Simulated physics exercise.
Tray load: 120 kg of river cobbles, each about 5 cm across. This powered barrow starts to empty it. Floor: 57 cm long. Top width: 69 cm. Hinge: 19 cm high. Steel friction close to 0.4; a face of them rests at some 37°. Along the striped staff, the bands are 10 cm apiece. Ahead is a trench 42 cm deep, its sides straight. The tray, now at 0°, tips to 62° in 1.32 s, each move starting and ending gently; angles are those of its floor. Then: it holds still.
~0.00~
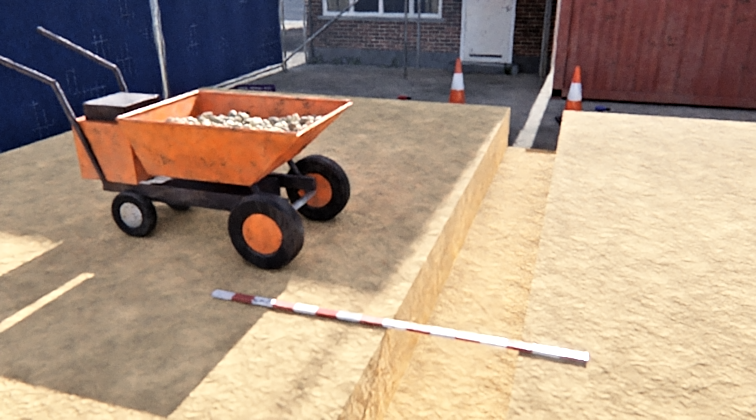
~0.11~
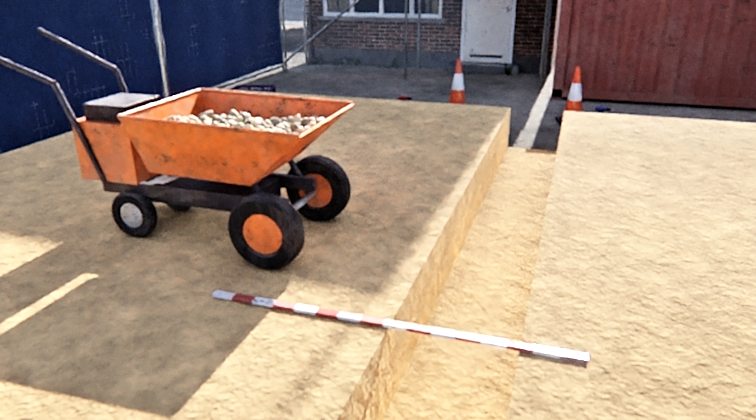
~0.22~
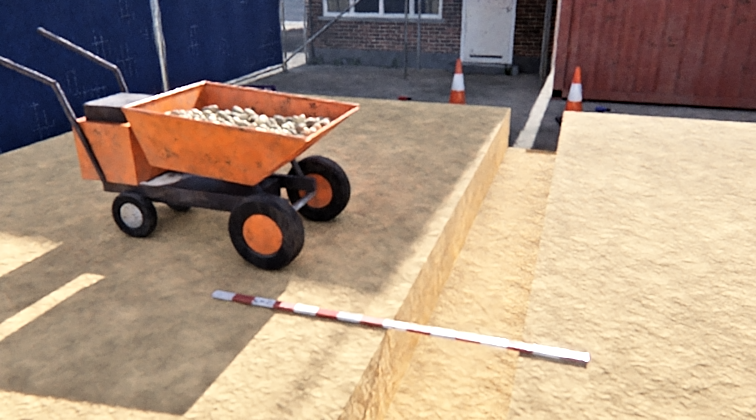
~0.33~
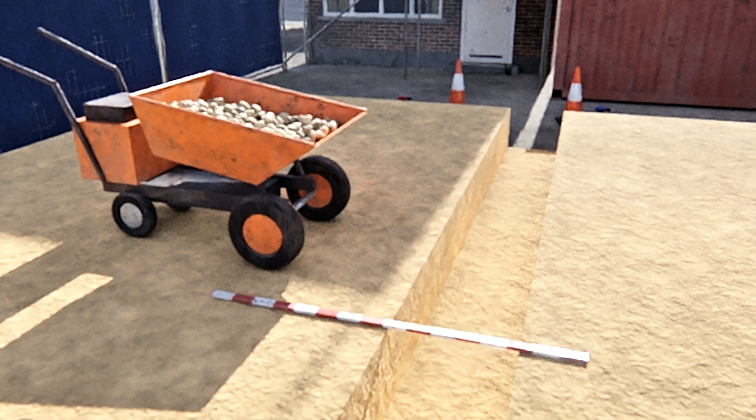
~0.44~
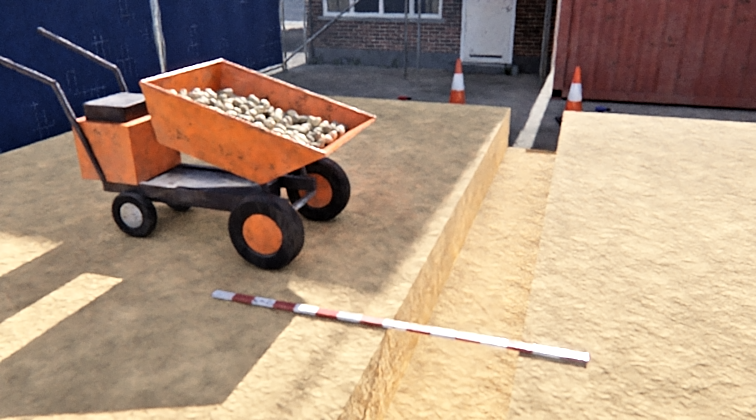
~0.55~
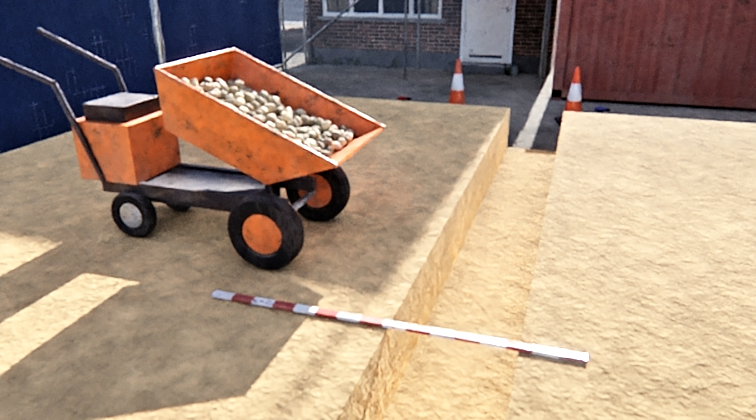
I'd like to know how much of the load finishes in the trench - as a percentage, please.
Somewhere near 88 per cent of it finishes in the trench.
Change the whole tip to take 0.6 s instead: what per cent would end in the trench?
That works out at about 95 in a hundred.
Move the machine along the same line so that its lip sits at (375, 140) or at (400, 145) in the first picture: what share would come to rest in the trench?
Roughly 95 in a hundred, then 70 in a hundred.
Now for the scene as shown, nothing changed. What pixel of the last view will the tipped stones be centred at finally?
The resting stones are centred at roughly (469, 328).
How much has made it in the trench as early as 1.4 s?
I'd put it near 15 per cent.
After 1.0 s the floor is at 52°; 100 % in the tray; the foremost stones are at (365, 196).
After 1.4 s the floor is at 62°; 70 % in the tray, 15 % short of the trench, 15 % in the trench; the foremost stones are at (453, 307).
After 1.8 s the floor is at 62°; 31 % in the tray, 16 % short of the trench, 54 % in the trench; the foremost stones are at (523, 331).
After 3.7 s the floor is at 62°; 0 % in the tray, 12 % short of the trench, 88 % in the trench; the foremost stones are at (527, 311).
